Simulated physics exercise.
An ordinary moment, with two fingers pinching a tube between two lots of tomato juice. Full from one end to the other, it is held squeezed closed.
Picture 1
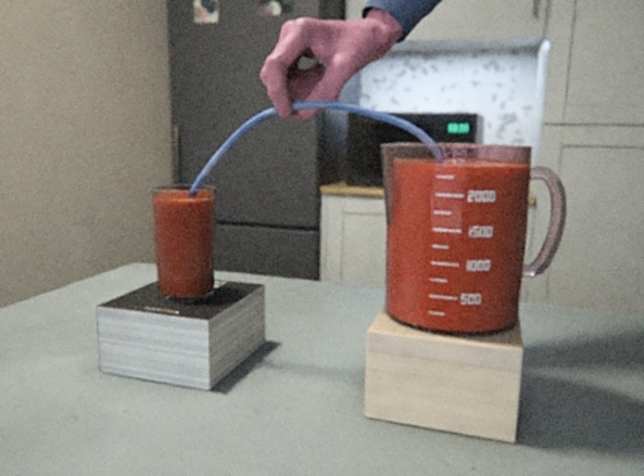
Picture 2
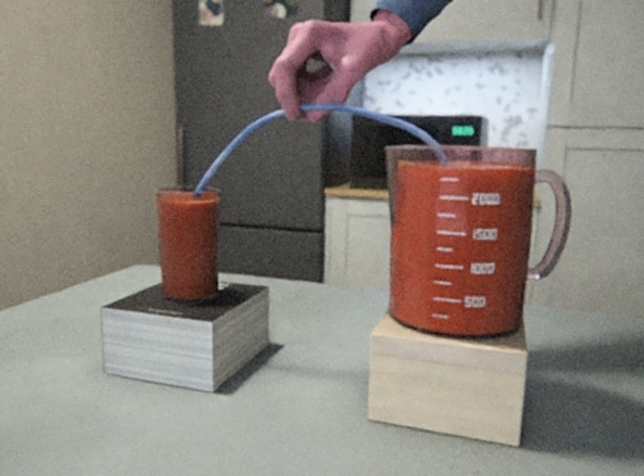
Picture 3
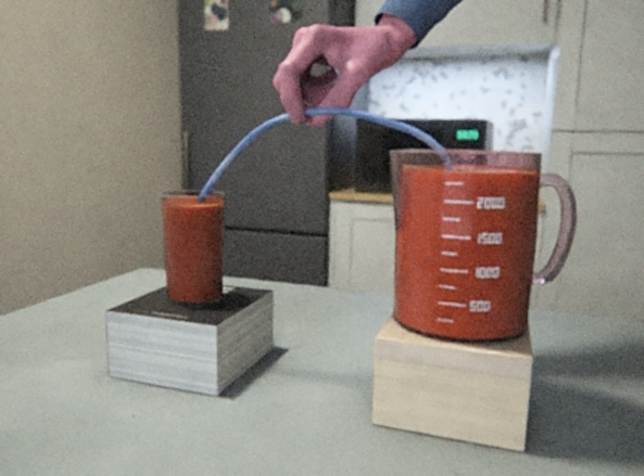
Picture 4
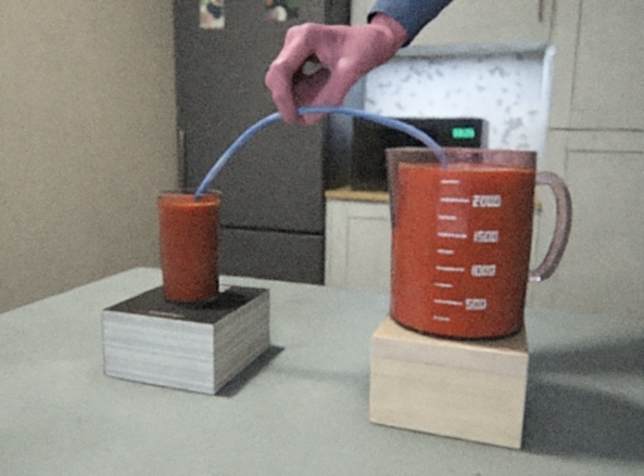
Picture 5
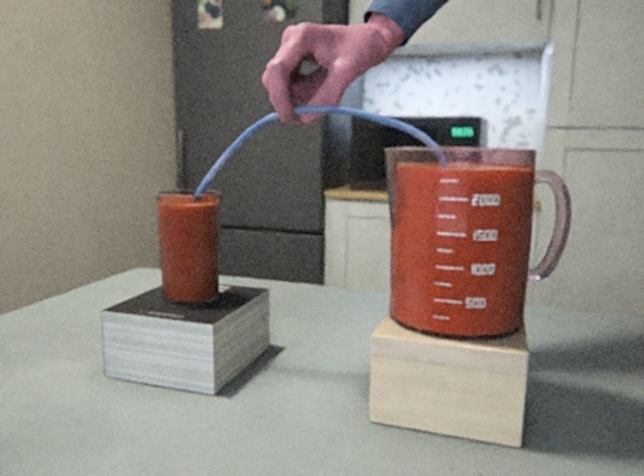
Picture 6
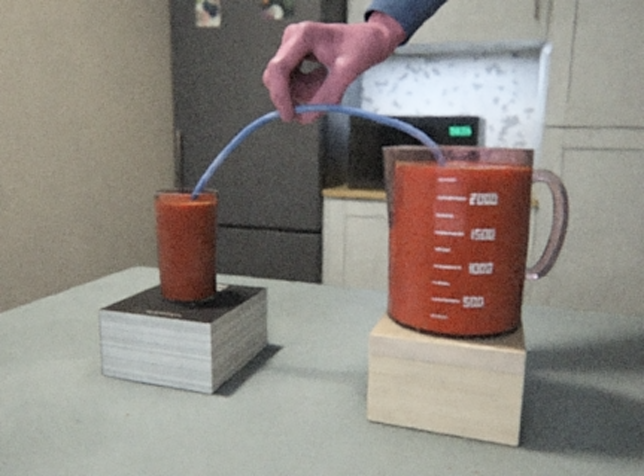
A hand pinching a blue tube arched between a tall glass and a large jug of red liquid, staying almost still throughout.
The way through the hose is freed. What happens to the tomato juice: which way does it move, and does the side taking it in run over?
Flow: Moves left; taker: Runs over.
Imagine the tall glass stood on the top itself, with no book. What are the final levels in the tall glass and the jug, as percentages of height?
100 % and 20 %.
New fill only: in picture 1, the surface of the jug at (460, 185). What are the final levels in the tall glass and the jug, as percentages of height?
The first settles near 100 percent and the second near 65 percent.
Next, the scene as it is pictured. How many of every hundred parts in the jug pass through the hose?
Estimate: Close to 25 %.
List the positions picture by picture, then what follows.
In the first picture, the hose is pinched; tall glass (185, 239) nearly full, up on the book; jug (455, 229) nearly full, up on the wooden block.
In the second picture, nothing flows; tall glass nearly full, surface at (189, 199); jug nearly full, surface at (464, 165).
In the third picture, fingers on the hose; tall glass (194, 244) nearly full; jug (464, 236) nearly full.
In the fourth picture, still shut; tall glass nearly full, surface at (189, 202); jug nearly full, surface at (465, 167).
In the fifth picture, the hose is pinched; tall glass (190, 243) nearly full, up on the book; jug (460, 233) nearly full, up on the wooden block.
In the sixth picture, nothing flows; tall glass nearly full, surface at (186, 201); jug nearly full, surface at (462, 165).
Soon after, the tall glass is full to the brim; the jug is about three quarters full; some has gone over the lower rim.
Later, the tall glass is full to the brim; the jug is about two thirds full; some has gone over the lower rim.
In the end, the tall glass is full to the brim; the jug is about two thirds full; some has gone over the lower rim; the two surfaces are level.
